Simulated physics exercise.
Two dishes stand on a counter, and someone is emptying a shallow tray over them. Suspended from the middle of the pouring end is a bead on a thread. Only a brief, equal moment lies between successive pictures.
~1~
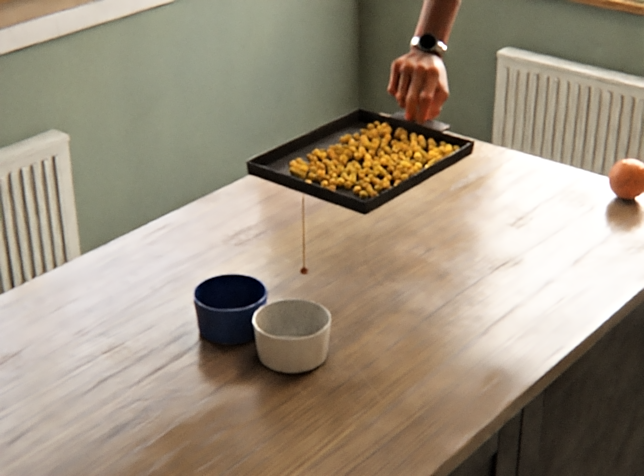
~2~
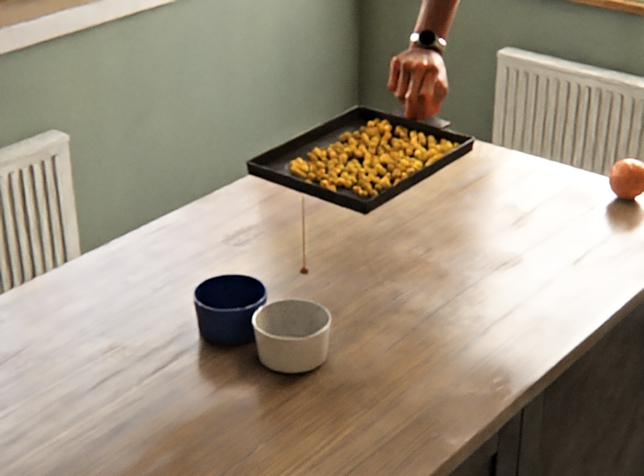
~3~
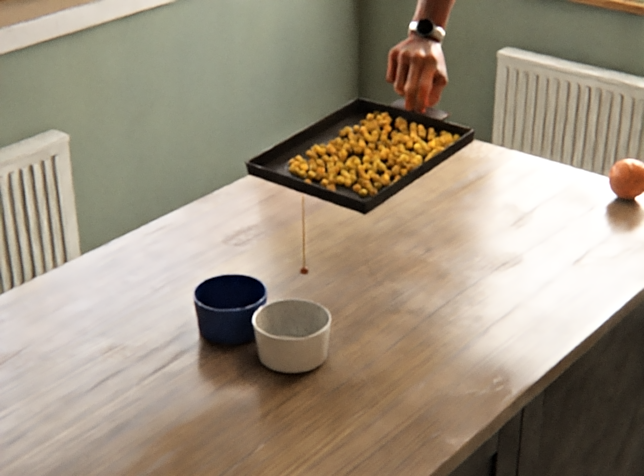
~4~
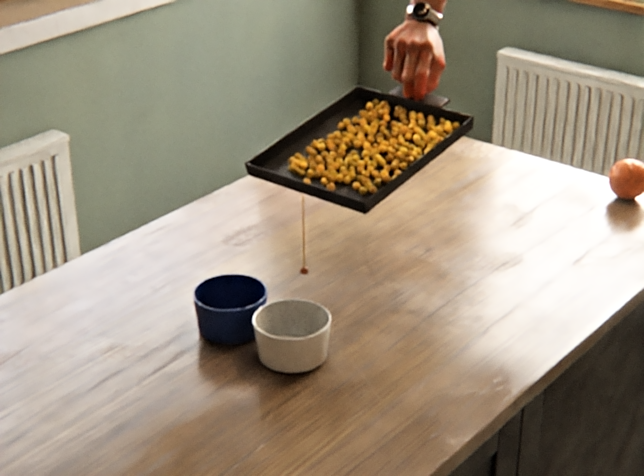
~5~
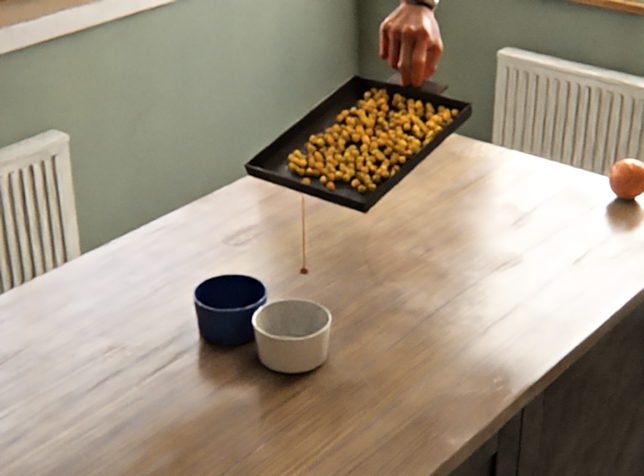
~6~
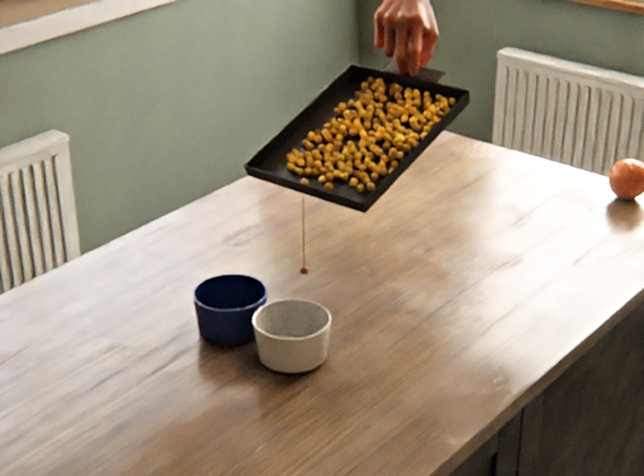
A hand with a dark-faced watch on its wrist holds a shallow black tray of yellow puffed corn balls above a wooden counter, seen from above at an angle in a green-walled room. A navy dish and a pale speckled dish stand below, near a thread-hung bead, with white radiators behind and an orange fruit at right. The hand steadily raises the tray's far end, tilting it toward the viewer, while the camera stays still.
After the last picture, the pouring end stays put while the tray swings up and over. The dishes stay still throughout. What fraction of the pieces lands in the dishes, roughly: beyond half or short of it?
Beyond half.
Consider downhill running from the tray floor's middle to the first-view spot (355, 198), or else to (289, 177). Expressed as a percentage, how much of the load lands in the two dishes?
In order, 10 in a hundred and 20 in a hundred.
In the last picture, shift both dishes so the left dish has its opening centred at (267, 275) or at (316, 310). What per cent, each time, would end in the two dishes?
It comes to near 40 per cent the first time and near 40 per cent the second time.
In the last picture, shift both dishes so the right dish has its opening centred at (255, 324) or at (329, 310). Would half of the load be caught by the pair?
Well, not up to half at the first spot and in excess of half at the second.
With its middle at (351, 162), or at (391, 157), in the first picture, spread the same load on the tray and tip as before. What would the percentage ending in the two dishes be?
First case around 80 %, second case around 80 %.
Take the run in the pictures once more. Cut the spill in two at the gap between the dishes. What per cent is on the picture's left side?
Around 40 per cent, I reckon.
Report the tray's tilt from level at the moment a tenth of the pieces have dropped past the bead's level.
Near 110 degrees.
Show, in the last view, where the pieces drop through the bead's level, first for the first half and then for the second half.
Early half (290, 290), late half (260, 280).
Shortly afterwards, tray tipped steeply; all but a few on the tray; only a few in the air.
Next, tray tipped right over; all but a few on the tray; only a few in the right dish; only a few in the left dish; only a few outside both; only a few in the air.
Some moments later, tray tipped past a quarter turn; near half in the right dish; near a quarter in the left dish; near a quarter outside both; only a few in the air.
In the end, tray tipped past a quarter turn; near half in the right dish; near a quarter in the left dish; near a quarter outside both; only a few in the air.
